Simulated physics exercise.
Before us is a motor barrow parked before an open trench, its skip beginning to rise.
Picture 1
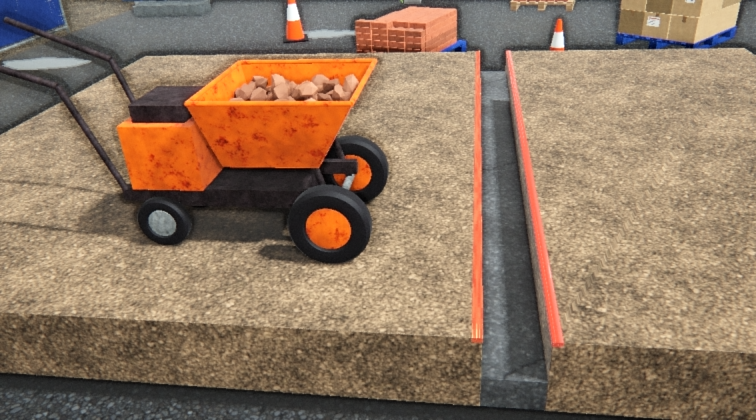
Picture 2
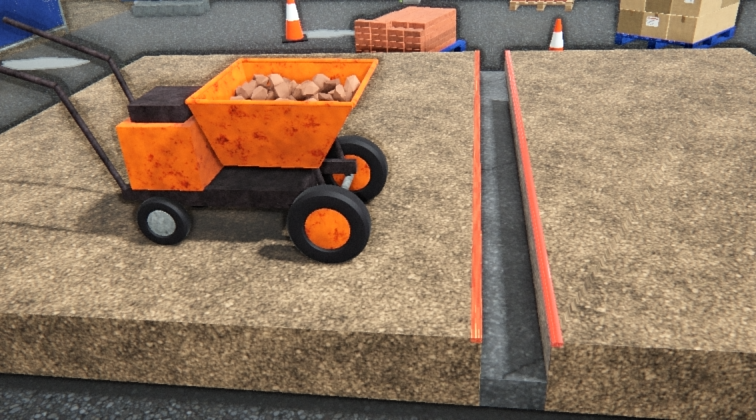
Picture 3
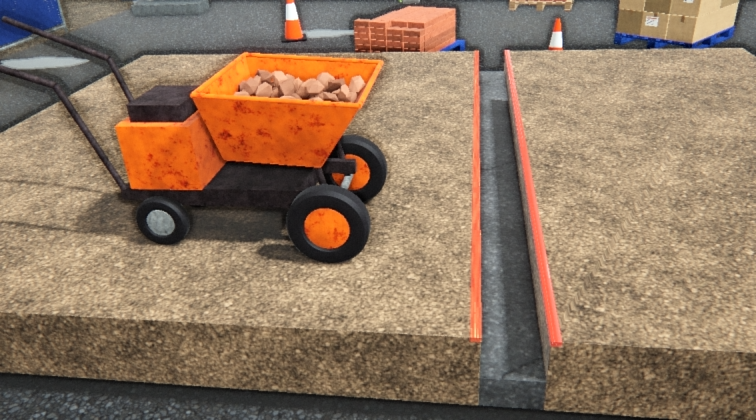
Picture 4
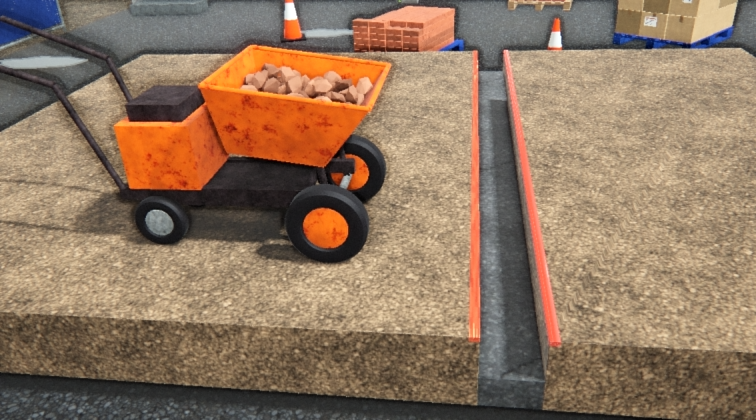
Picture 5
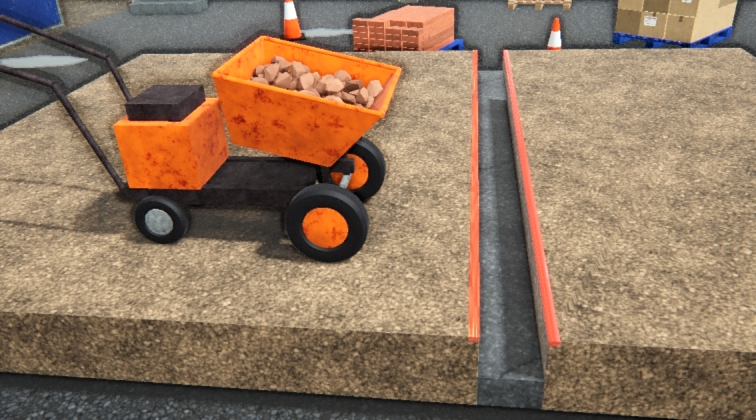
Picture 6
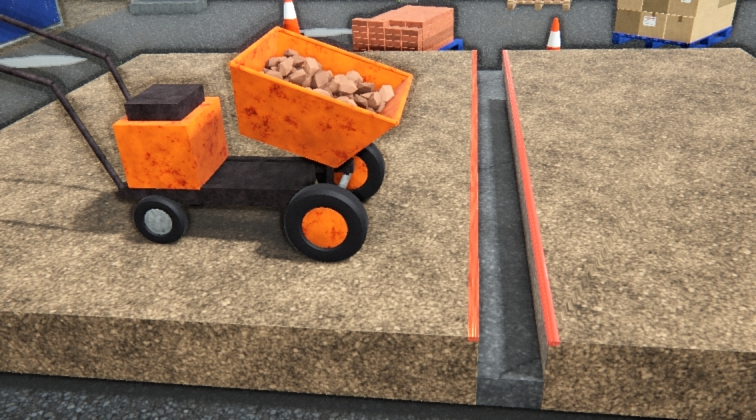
An orange motor barrow loaded with rubble stands beside an open trench, its skip rising and tilting forward to the right.
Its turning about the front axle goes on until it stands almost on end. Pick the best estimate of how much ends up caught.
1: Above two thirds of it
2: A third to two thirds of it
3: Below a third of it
Answer: 1.
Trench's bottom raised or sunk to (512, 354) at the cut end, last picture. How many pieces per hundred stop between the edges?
That would give roughly 60 percent.
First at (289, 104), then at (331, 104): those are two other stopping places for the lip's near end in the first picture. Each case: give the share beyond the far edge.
Try 1: 0 %. Try 2: 0 %.
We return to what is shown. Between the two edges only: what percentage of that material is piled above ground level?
Roughly 20 percent of them.
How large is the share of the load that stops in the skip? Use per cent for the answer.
10 %, about.
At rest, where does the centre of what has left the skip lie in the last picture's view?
About pixel (499, 247).
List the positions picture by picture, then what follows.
Lip of the skip near (351, 104), level; top of the load near (285, 93), lumps of rubble; first edge of the trench near (477, 295); far edge near (551, 299), the trench under half as wide as the skip, and about as deep as wide, in the first frame.
Lip of the skip near (352, 105), level; top of the load near (286, 92), in the second frame.
Lip of the skip near (359, 106), tipped barely; top of the load near (278, 98), in the third frame.
Lip of the skip near (368, 110), tipped a little; top of the load near (277, 92), in the fourth frame.
Lip of the skip near (381, 115), tipped a little; top of the load near (287, 86), in the fifth frame.
Lip of the skip near (396, 123), tipped clearly; top of the load near (299, 82); first edge of the trench near (474, 294); far edge near (547, 297), in the sixth frame.
Shortly afterwards, skip tipped steeply; the whole lot in the skip.
Next, skip tipped right over; the bulk in the skip; only a few short of the trench; a little in or heaped over the trench; only a few falling.
Some moments later, skip tipped right over; near a quarter in the skip; a little short of the trench; near two thirds in or heaped over the trench; only a few beyond it.
In the end, skip tipped right over; a little in the skip; a little short of the trench; the bulk in or heaped over the trench; only a few beyond it.
